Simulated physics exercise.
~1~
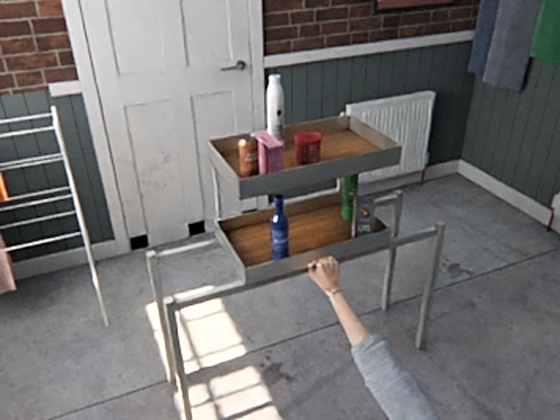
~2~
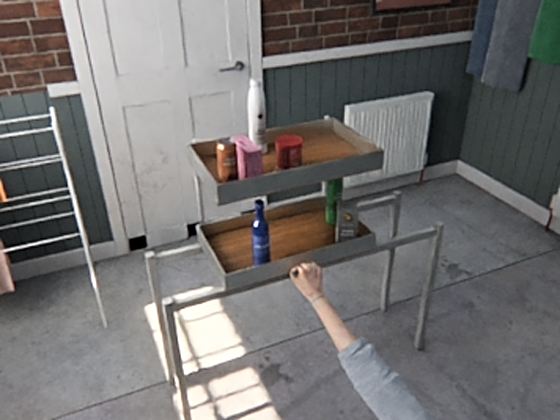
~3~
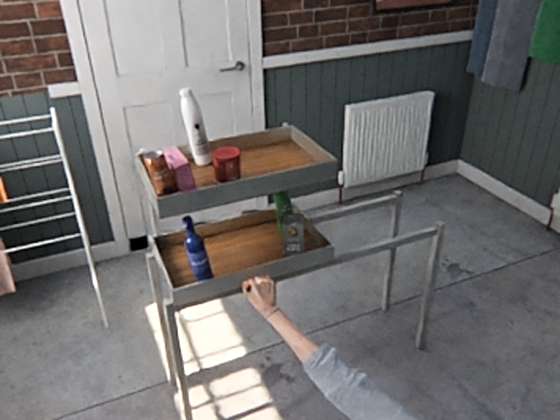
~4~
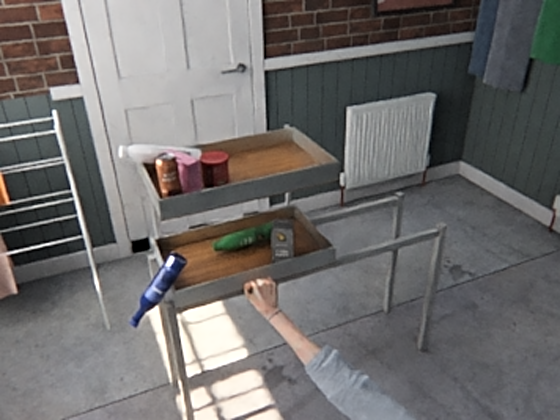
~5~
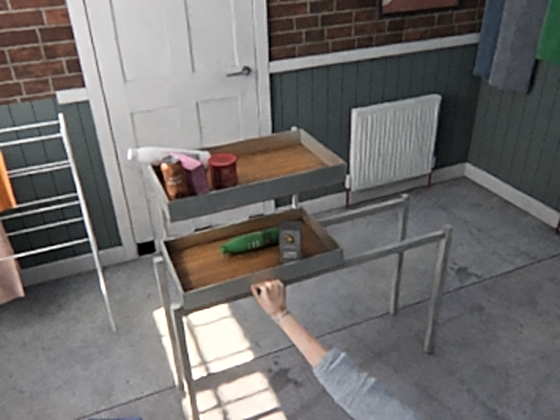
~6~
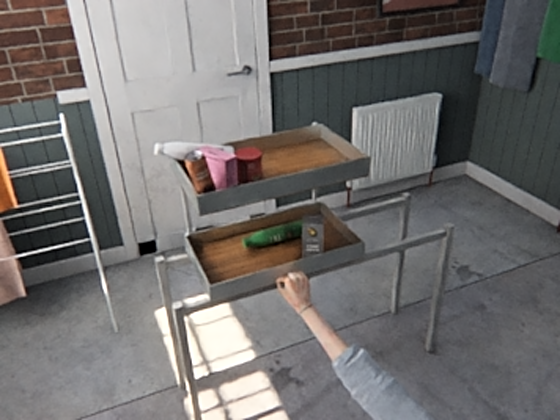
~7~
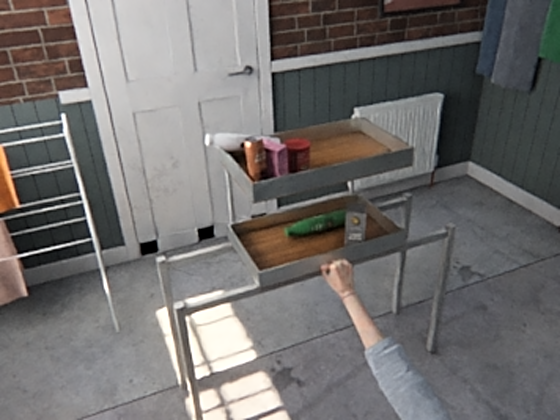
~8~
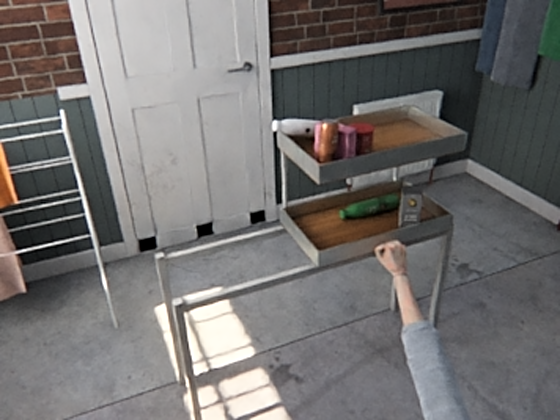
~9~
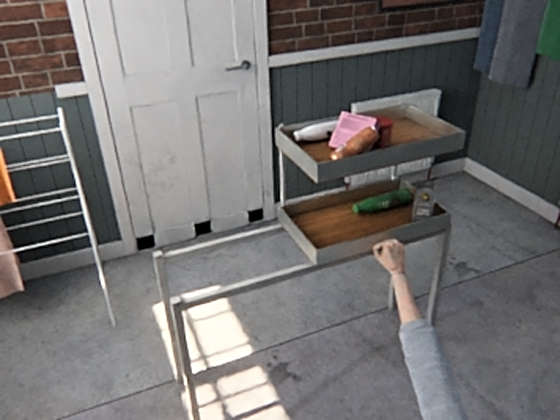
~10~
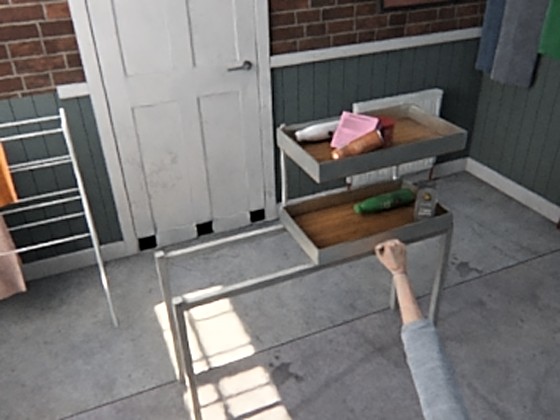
The clip shows a hand sliding a two-tiered shelf of bottles and containers left along a frame, where the blue bottle tumbles off and white and green bottles topple, then right, where the orange can and pink packet fall over, all but the blue bottle remaining aboard.
